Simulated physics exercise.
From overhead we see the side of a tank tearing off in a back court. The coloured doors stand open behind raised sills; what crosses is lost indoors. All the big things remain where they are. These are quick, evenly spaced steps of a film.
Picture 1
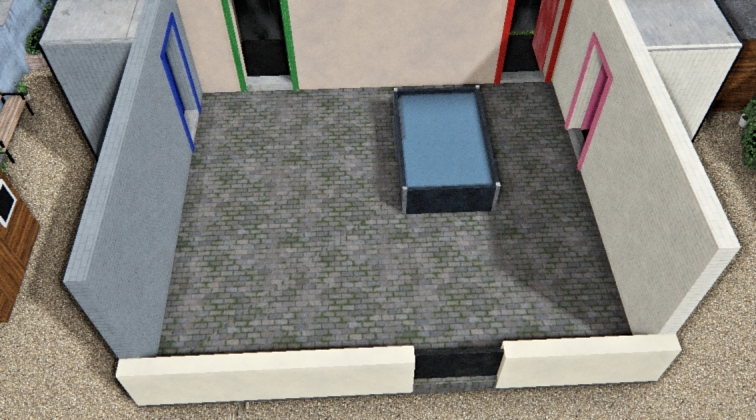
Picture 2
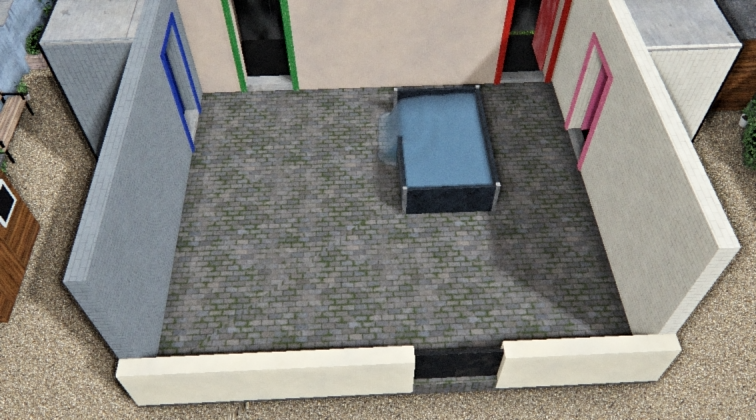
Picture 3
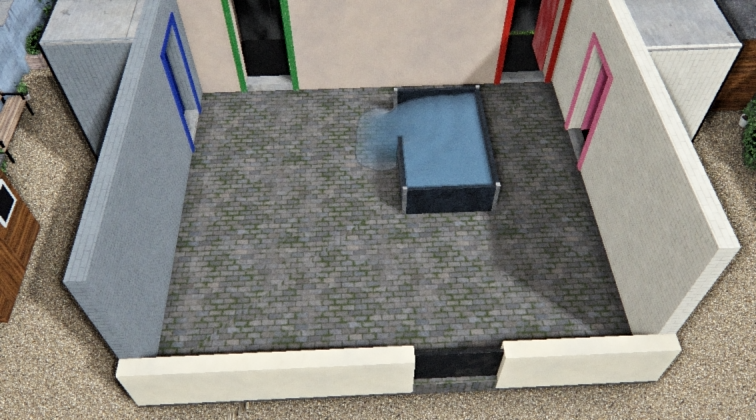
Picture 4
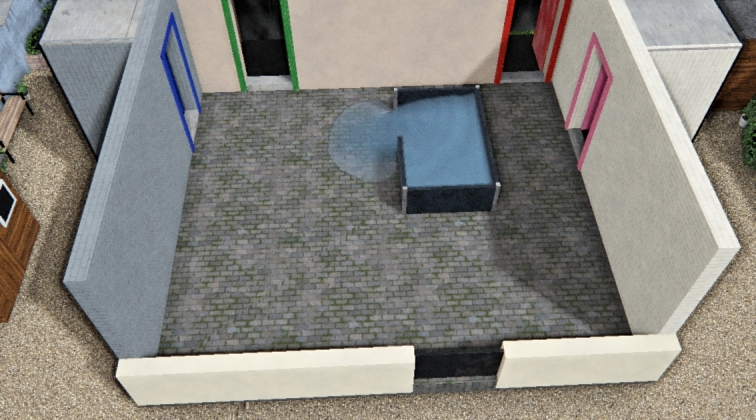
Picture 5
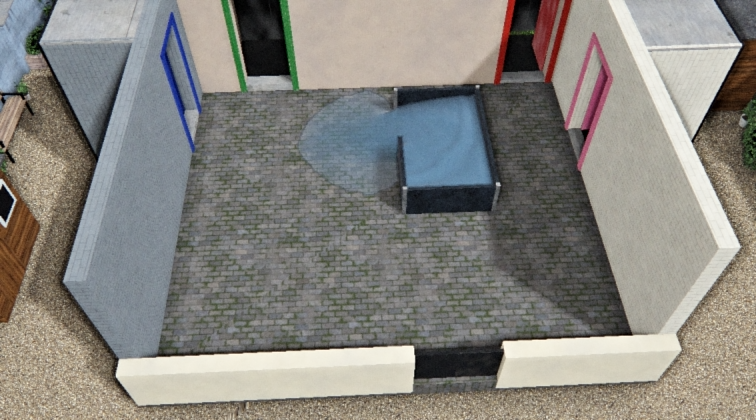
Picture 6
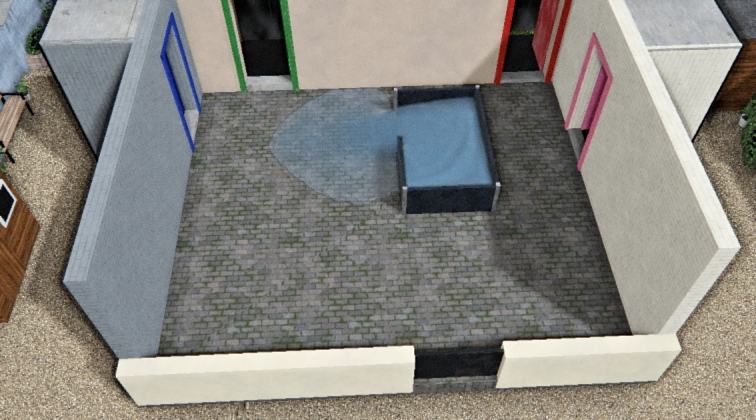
The video shows a walled, paved court with coloured door surrounds and a dark-sided tank of water; the tank's left side opens, and water pours through the gap, fanning out leftward across the paving in a widening sheet.
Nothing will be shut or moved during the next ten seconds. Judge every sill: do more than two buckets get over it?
Blue door: Over two buckets; pink door: Two buckets or fewer; red door: Two buckets or fewer; green door: Two buckets or fewer.
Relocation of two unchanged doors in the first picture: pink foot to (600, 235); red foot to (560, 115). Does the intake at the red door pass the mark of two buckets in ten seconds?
Looking at it, red fails to reach the limit here.
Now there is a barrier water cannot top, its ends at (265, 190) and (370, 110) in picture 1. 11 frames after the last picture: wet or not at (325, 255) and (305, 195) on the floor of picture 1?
As listed: Covered, flooded.
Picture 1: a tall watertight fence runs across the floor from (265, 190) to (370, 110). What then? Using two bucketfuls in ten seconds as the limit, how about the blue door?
Well, blue does not reach it.
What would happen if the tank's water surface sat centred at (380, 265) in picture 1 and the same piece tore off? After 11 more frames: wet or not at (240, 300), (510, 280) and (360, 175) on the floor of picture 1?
Going through them in turn: Waterlogged, still bare and still bare.
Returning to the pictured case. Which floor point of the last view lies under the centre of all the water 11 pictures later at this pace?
At about (356, 146).
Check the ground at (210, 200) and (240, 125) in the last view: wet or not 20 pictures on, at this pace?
The first is inundated, the second inundated.
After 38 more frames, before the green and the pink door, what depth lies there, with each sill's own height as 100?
Approx. 60 % then 0 %.
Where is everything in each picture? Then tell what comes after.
The first frame shows the water tank at (443, 138) is whole and still.
In the second frame, the front is at (385, 116), out from the gap at (399, 130).
In the third frame, water pours out at (399, 132) and has run to (365, 163).
In the fourth frame, the front is at (332, 152), out from the gap at (399, 133).
In the fifth frame, the front is at (302, 149), out from the gap at (399, 132).
In the sixth frame, the front is at (273, 142), out from the gap at (399, 132).
A moment on, water covers 25 % of the floor; the blue door wet at the sill, nothing in, the pink door not reached, the red door not reached, the green door wet at the sill, nothing in.
Next, water covers 30 % of the floor; the blue door under two buckets in, the pink door not reached, the red door not reached, the green door wet at the sill, nothing in.
Then, water covers 40 % of the floor; the blue door over two buckets in, the pink door not reached, the red door not reached, the green door wet at the sill, nothing in.
Later, water covers 55 % of the floor; the blue door far over two buckets in, the pink door not reached, the red door not reached, the green door wet at the sill, nothing in.
In the end, water covers 90 % of the floor; the blue door far over two buckets in, the pink door not reached, the red door wet at the sill, nothing in, the green door wet at the sill, nothing in.
